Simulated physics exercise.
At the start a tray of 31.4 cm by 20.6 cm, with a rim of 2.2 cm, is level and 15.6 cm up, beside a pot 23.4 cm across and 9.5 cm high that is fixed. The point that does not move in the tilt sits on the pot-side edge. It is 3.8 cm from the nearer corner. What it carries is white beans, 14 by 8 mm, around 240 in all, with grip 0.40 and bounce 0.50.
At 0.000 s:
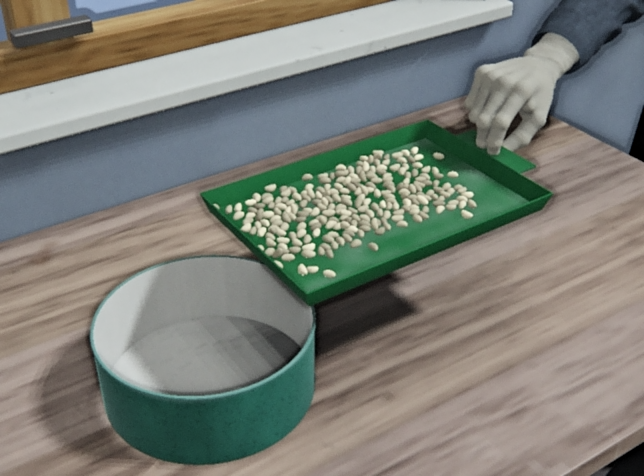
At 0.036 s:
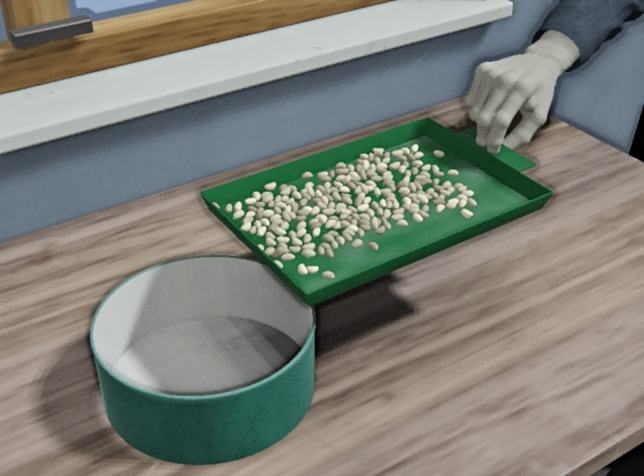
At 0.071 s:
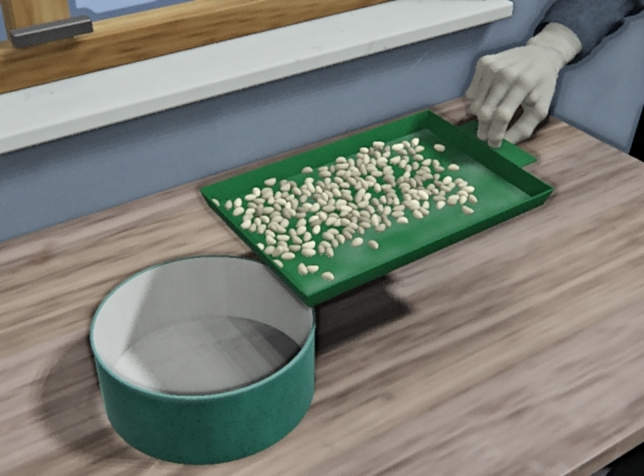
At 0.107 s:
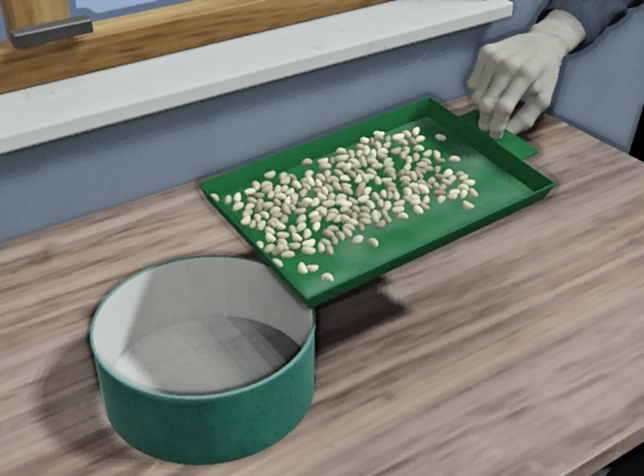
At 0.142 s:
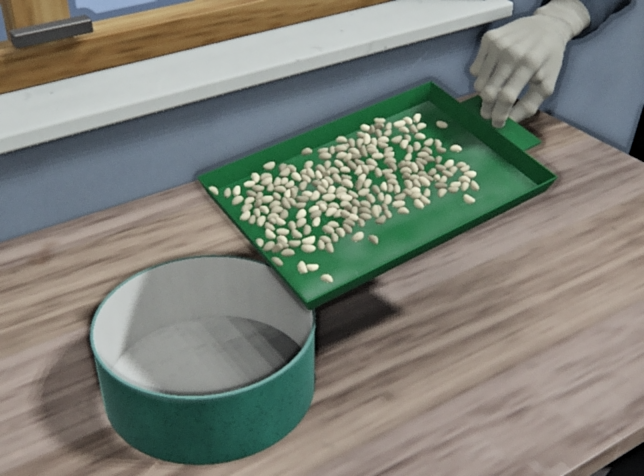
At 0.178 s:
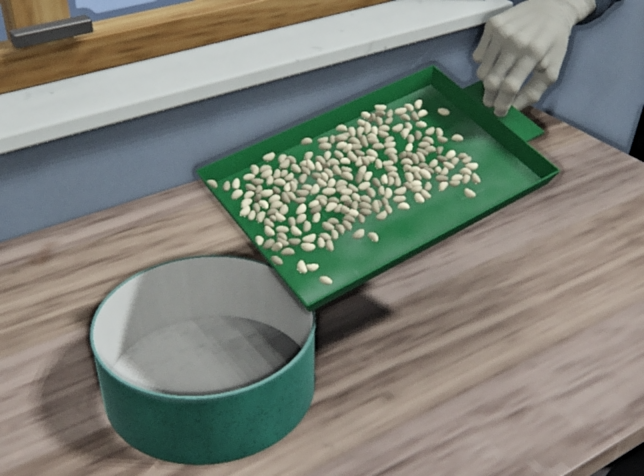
The video shows a hand at the right holding a green tray of white beans beside a round green pot on a wooden surface, then raising the tray's far right end so it tilts toward the pot at the left.
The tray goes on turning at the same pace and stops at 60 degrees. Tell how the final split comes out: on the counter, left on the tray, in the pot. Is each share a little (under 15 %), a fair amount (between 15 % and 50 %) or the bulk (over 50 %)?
Counter: The bulk; left on the tray: A fair amount; pot: A little.
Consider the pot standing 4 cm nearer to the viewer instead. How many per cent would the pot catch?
I'd say some 30 per cent would end up there.
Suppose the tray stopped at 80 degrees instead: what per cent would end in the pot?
I'd say close to 0 percent.
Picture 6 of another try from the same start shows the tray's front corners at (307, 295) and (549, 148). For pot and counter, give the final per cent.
Per cent by place - pot 20, counter 45.
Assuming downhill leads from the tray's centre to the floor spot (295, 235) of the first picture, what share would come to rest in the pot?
Roughly 55 % of the pieces.
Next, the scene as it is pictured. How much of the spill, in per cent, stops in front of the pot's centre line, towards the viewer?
Near 100 in a hundred.
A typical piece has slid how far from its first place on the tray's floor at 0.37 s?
Displacement on the tray: Roughly 2 cm.
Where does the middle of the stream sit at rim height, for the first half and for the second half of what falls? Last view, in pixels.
Around (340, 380), then (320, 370).
Then, at 0.37 s, tilt 39 degrees; the tray holds 100 %, the pot 0 %.
After 0.49 s, tilt 54 degrees; the tray holds 100 %, the pot 0 %.
Then, at 0.75 s, tilt 60 degrees; the tray holds 50 %, the pot 0 %.
At rest (2.2 s), counter 75 %, tray 25 %, pot 0 %.
